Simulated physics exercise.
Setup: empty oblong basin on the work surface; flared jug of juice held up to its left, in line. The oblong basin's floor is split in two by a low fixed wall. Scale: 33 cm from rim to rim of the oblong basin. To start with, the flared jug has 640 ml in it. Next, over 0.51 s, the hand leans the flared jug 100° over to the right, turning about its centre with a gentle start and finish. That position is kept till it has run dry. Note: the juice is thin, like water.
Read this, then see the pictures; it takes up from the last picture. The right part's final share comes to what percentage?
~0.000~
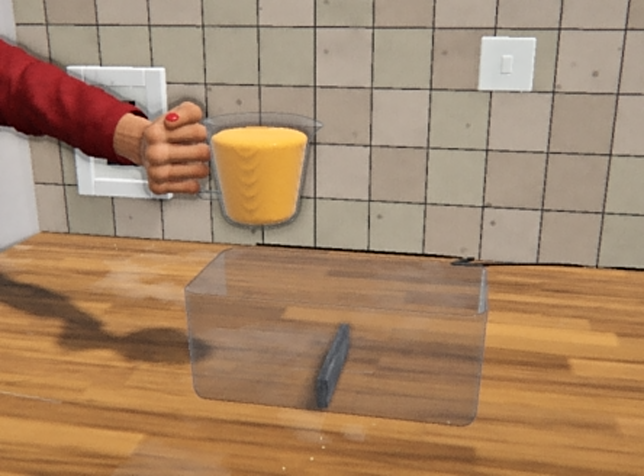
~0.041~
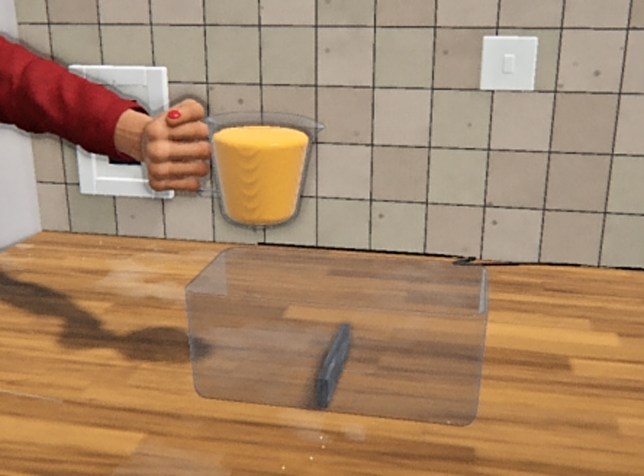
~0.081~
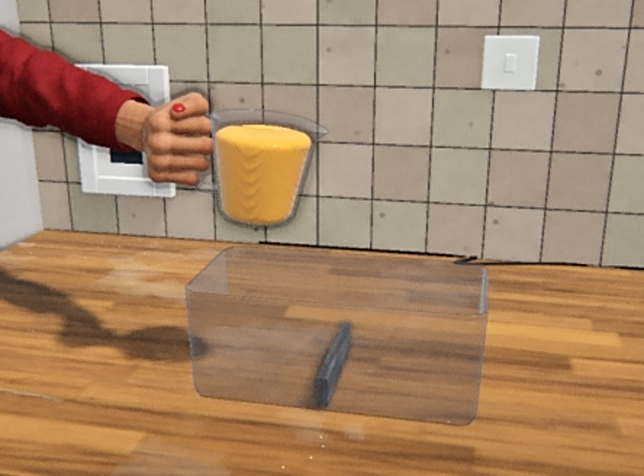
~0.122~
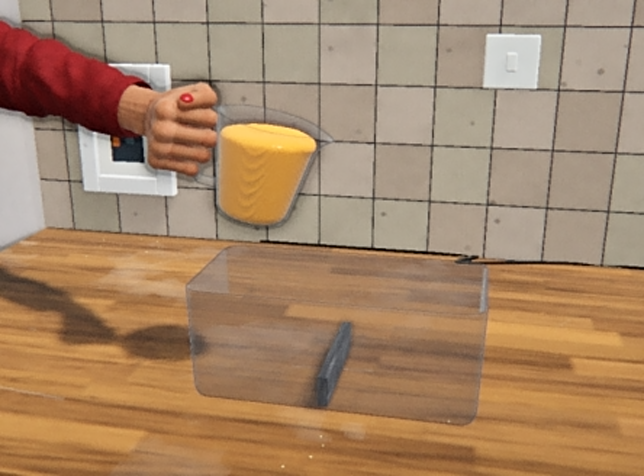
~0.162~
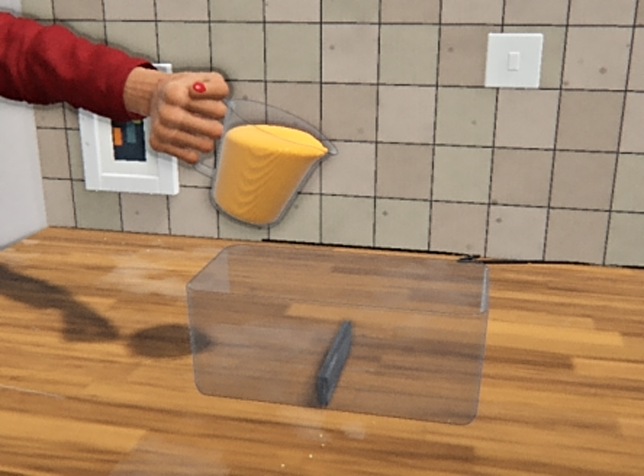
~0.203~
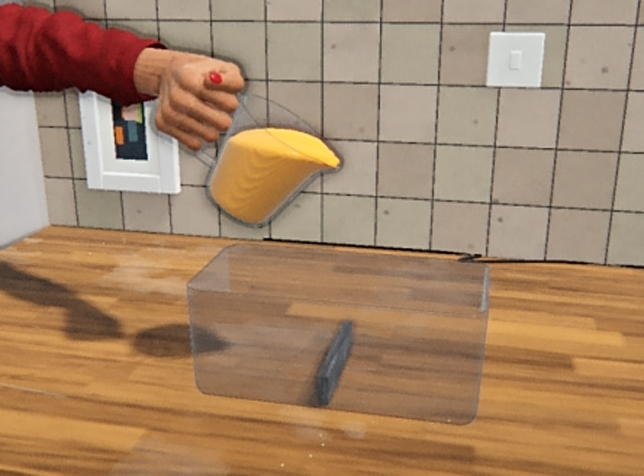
It comes to roughly 91 %.
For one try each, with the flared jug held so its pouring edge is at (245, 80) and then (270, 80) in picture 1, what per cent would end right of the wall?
I'd say 10 percent on the first go, 50 percent on the next.
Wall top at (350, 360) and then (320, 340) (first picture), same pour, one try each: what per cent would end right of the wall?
I'd say 85 percent on the first go, 95 percent on the next.
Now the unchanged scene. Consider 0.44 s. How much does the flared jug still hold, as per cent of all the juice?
I'd estimate some 44 % remains.
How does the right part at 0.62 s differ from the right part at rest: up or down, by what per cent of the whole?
Its share increases, some 14 in a hundred.
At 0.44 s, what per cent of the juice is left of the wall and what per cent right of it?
Around 0 on the left and around 30 on the right.
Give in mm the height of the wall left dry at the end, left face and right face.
Left 36 mm, right 14 mm.
By 0.44 s the tilt is 96° and 44 per cent is still to pour, 0 is left of the wall and 30 right of it.
By 0.62 s the tilt is 100° and 10 per cent is still to pour, 3 is left of the wall and 76 right of it.
By 0.81 s the tilt is 100° and 1 per cent is still to pour, 6 is left of the wall and 89 right of it.
By 1.01 s the tilt is 100° and 0 per cent is still to pour, 7 is left of the wall and 91 right of it.
At rest 7 per cent lies left of the wall, 91 right of it and 2 outside.
